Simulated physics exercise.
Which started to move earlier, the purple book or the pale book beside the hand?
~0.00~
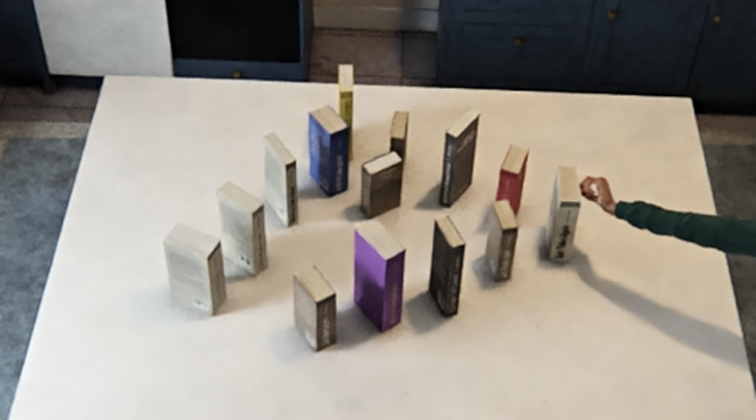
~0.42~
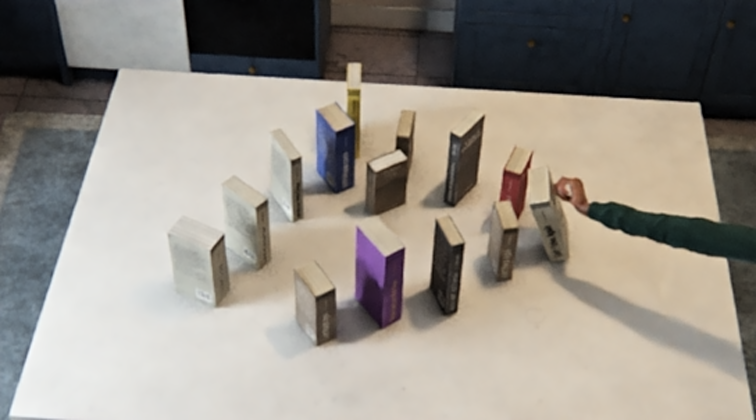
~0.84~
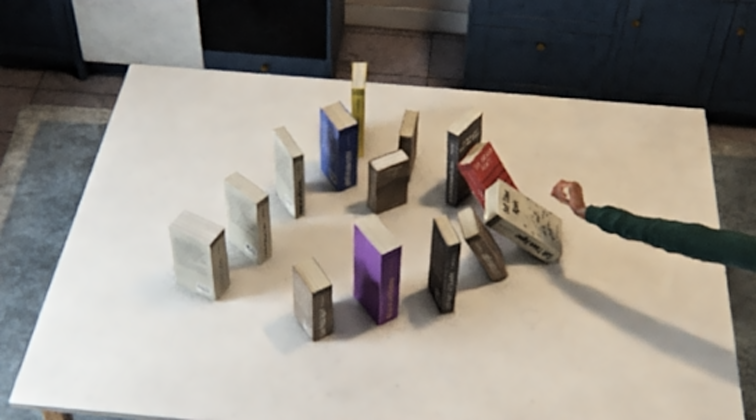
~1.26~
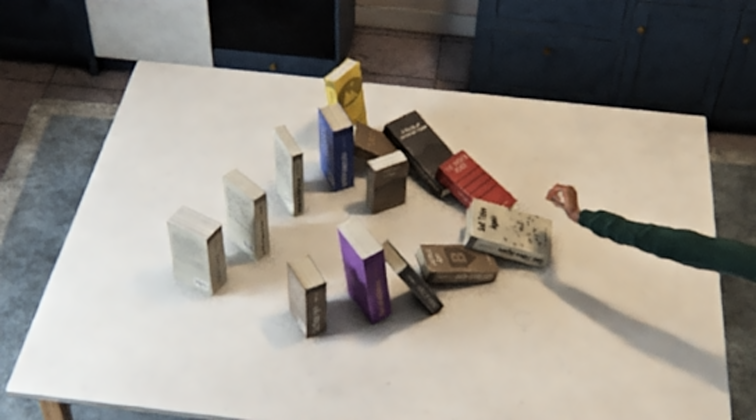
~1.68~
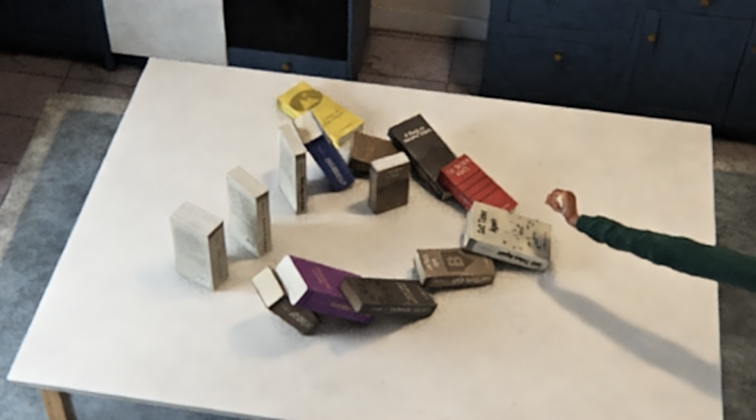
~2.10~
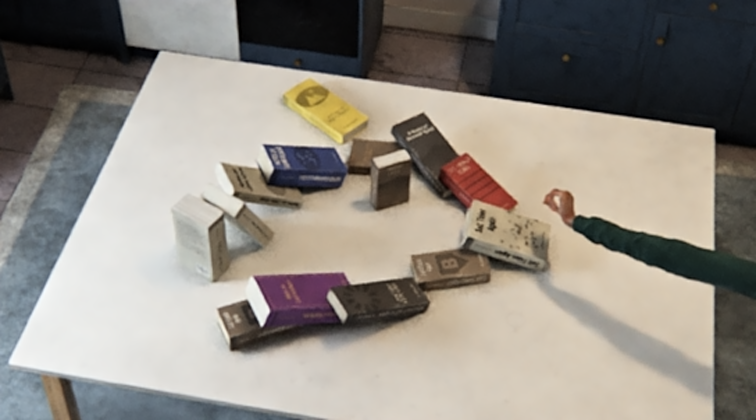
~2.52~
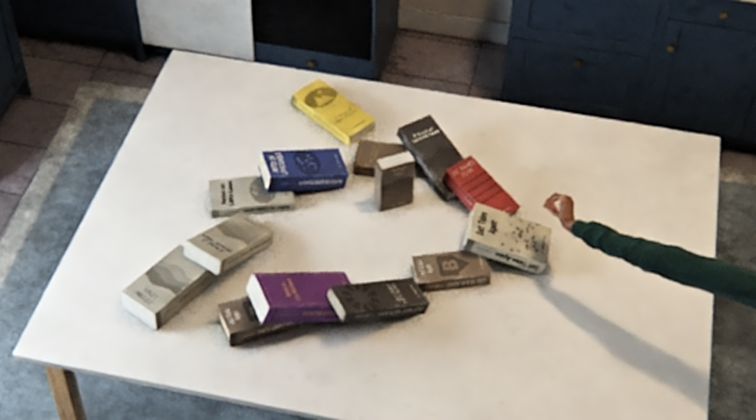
The pale book beside the hand moved first. The purple book began to topple only later, after the books between them had started falling.
